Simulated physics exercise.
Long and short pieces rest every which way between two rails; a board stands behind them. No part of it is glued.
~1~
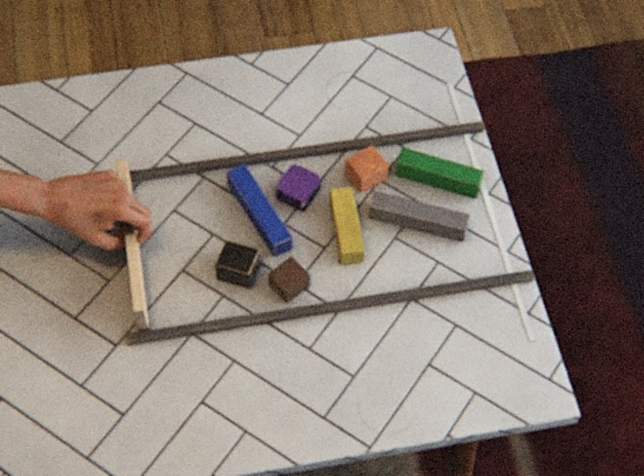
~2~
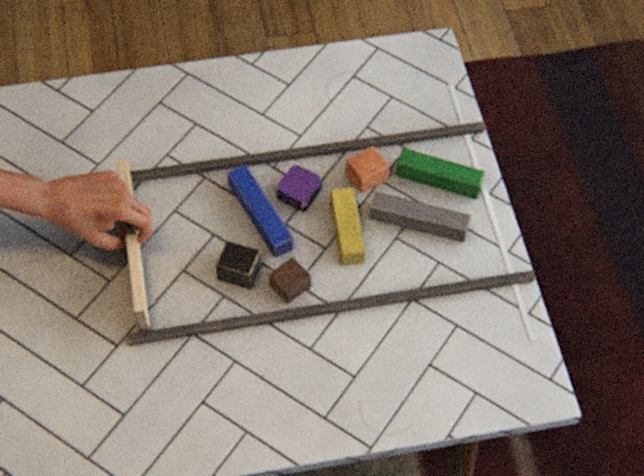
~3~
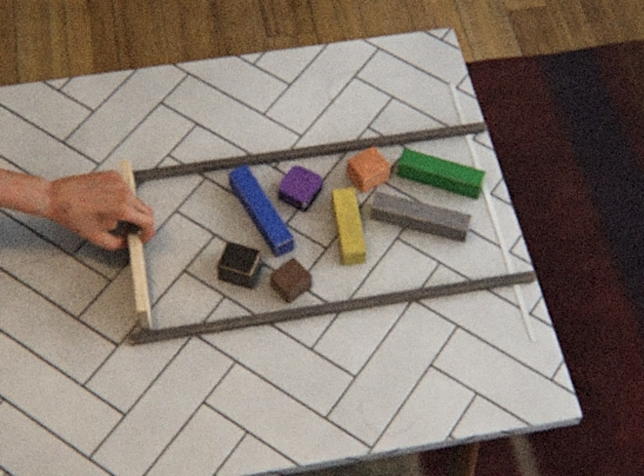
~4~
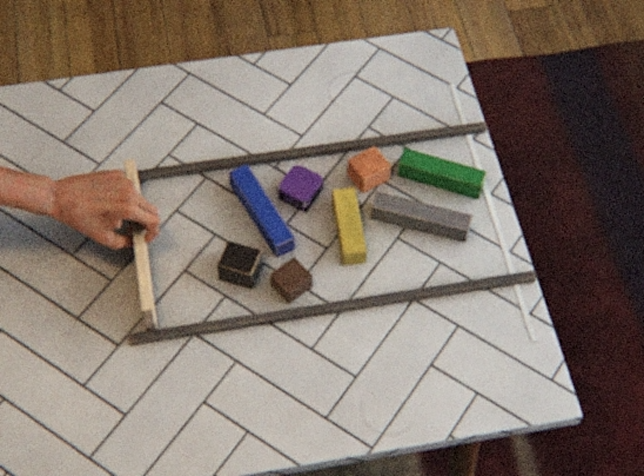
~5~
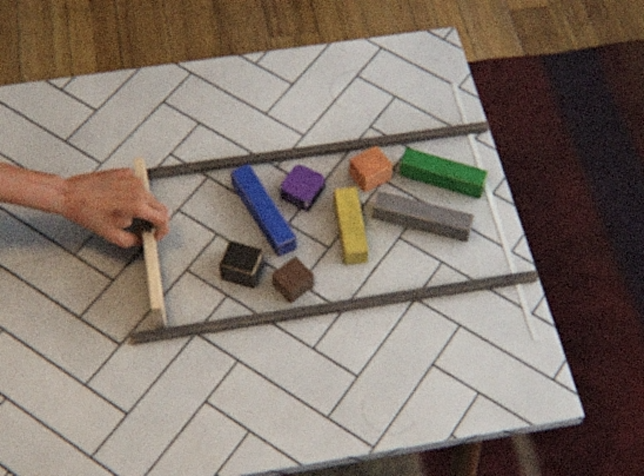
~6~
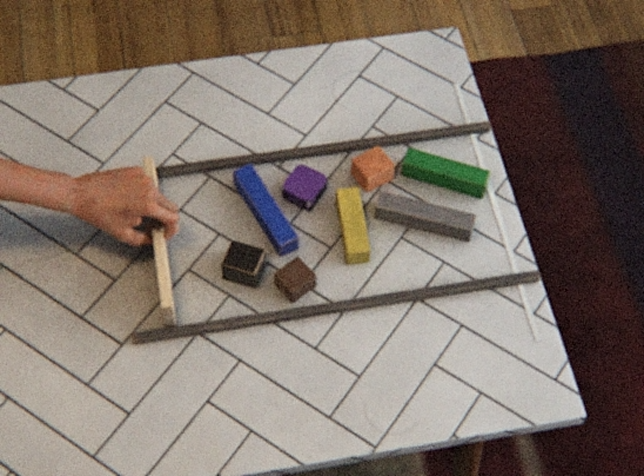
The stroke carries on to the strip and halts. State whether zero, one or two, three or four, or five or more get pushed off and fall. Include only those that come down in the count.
The count that comes down will most likely be five and up.
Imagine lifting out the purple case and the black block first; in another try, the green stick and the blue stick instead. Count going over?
Well, the first time you'd get 4, and the next time 3.
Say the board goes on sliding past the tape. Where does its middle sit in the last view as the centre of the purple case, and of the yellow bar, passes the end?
Around (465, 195), then around (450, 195).
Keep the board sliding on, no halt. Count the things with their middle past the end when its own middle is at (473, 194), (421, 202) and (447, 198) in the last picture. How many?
Going through the three positions, you'd get 5, 1 and 3.
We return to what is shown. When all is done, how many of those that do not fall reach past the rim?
Looks like 2 of them.
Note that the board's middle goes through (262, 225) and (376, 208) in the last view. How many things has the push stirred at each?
Well, it's 4 at the first one and 8 at the second.
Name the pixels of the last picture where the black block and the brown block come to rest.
Black block at about (520, 217), brown block at about (529, 253).
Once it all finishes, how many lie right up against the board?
That makes 2.
Soon after, none off yet; green stick at rest near (445, 173); grey bar at rest near (425, 216); orange block at rest near (373, 169).
After that, none off yet; green stick displaced about its own width near (495, 161); grey bar displaced about its own width near (481, 199); orange block displaced well along near (458, 146).
In the end, the number that fall off is five or more; gone, blue stick, purple case, yellow bar, orange block, grey bar and green stick.
